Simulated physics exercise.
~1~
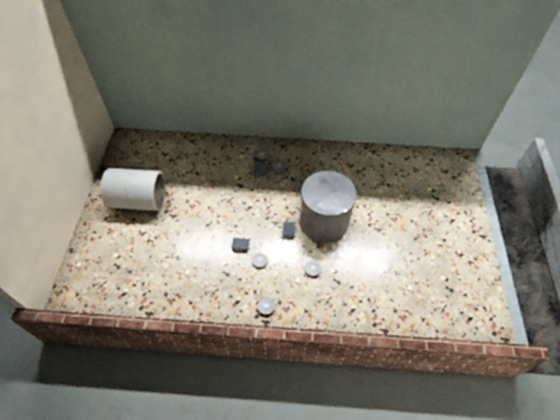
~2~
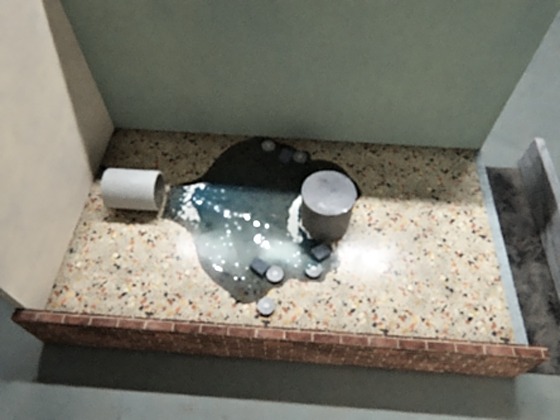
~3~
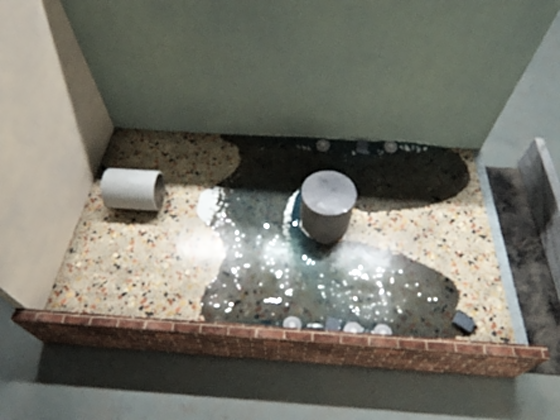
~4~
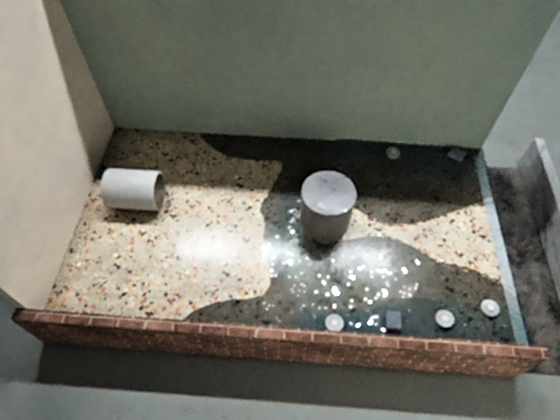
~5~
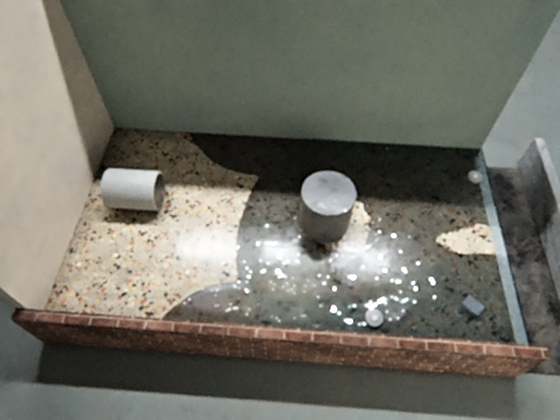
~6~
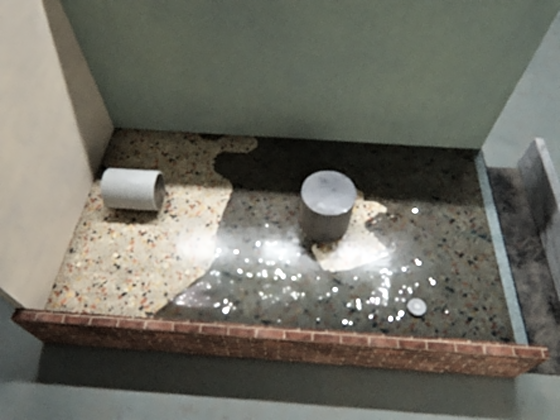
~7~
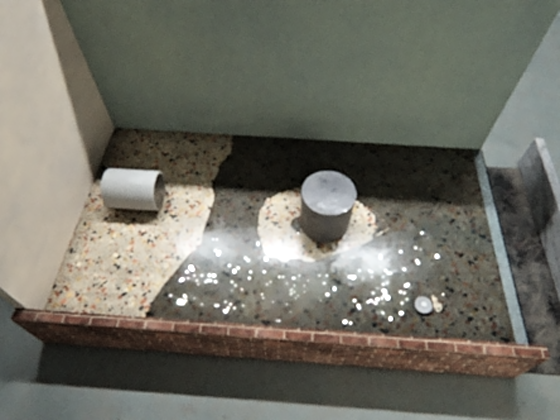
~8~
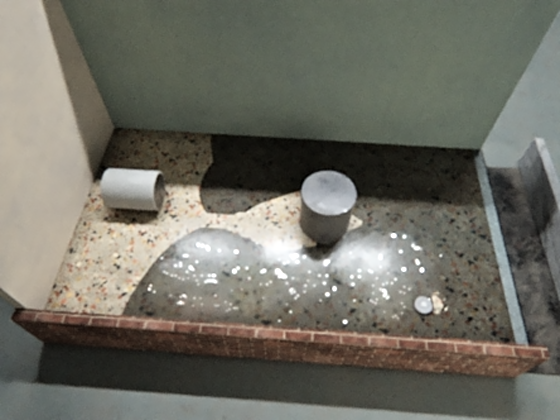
In a packing shed seen from above, a drum on its side let out a rush of water that carried small dark blocks and pale round lids to the right, nearly all going out of sight, before the wet patch spread and its flow eased.
